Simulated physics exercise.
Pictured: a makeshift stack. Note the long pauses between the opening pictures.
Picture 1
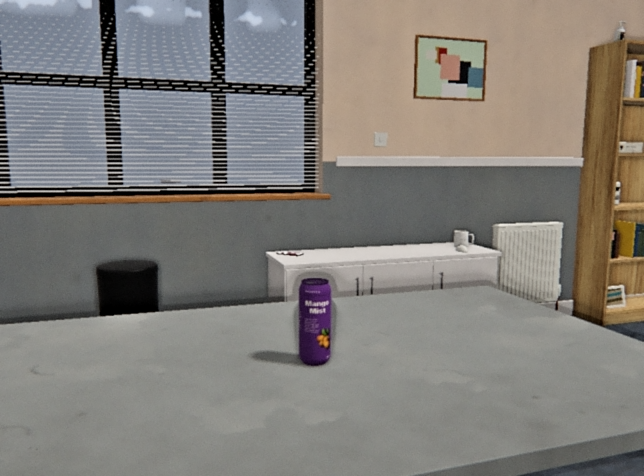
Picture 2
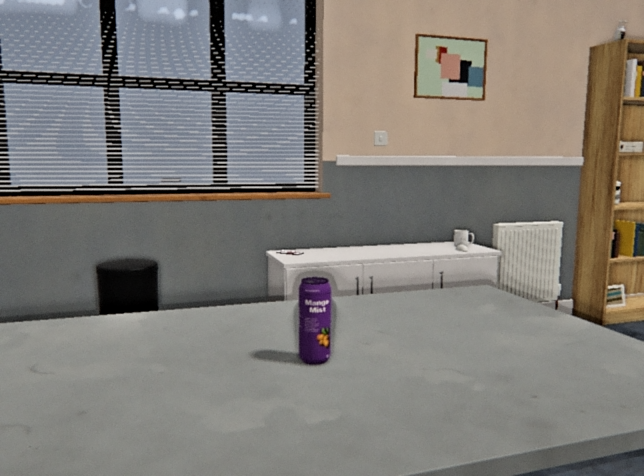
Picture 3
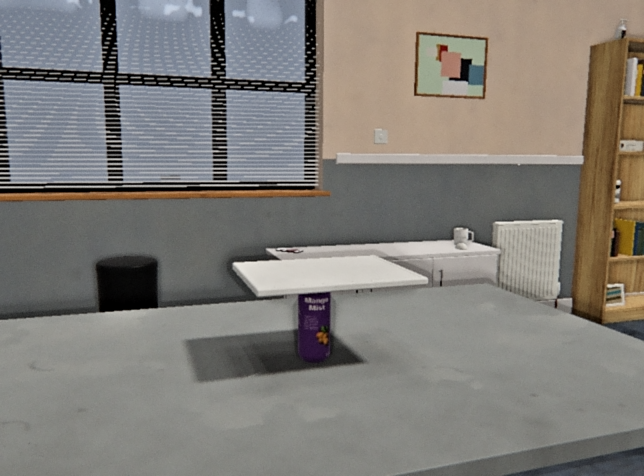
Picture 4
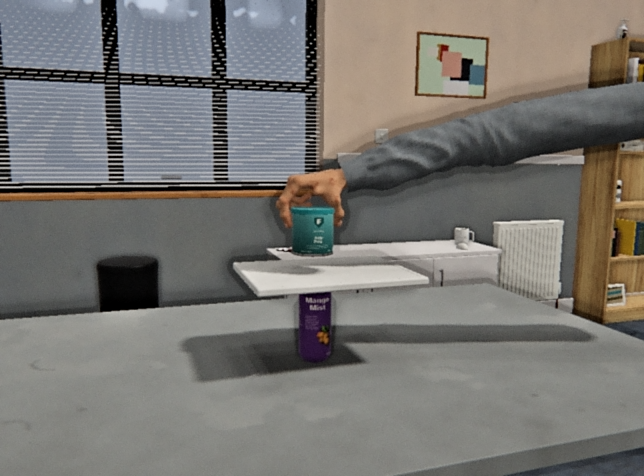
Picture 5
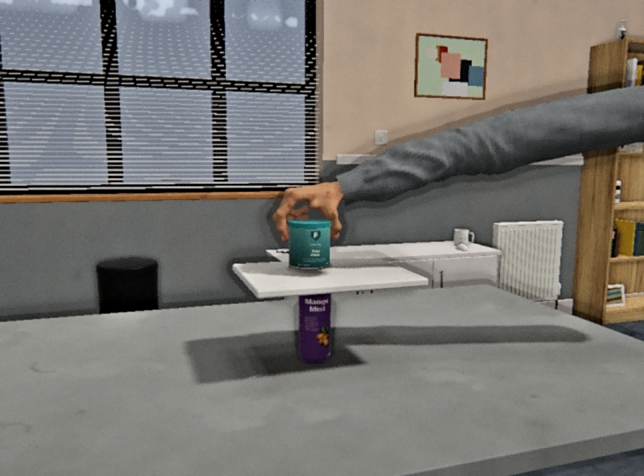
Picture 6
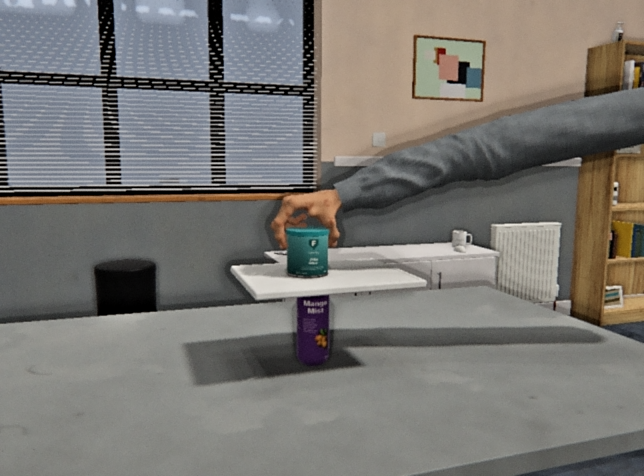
A hand lowering a turquoise tin onto a white board that has appeared on top of a purple can on a grey table.
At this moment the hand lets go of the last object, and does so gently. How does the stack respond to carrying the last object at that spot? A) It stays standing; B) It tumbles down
A, it stays standing.
Then, 0.60 s past the last view, nothing moves.
Then, 1.30 s past the last view, turquoise tin resting near (307, 252).
Finally, all 3 still in place. Final places as the last picture's camera would see them, turquoise tin near (307, 252). The stack stays up.
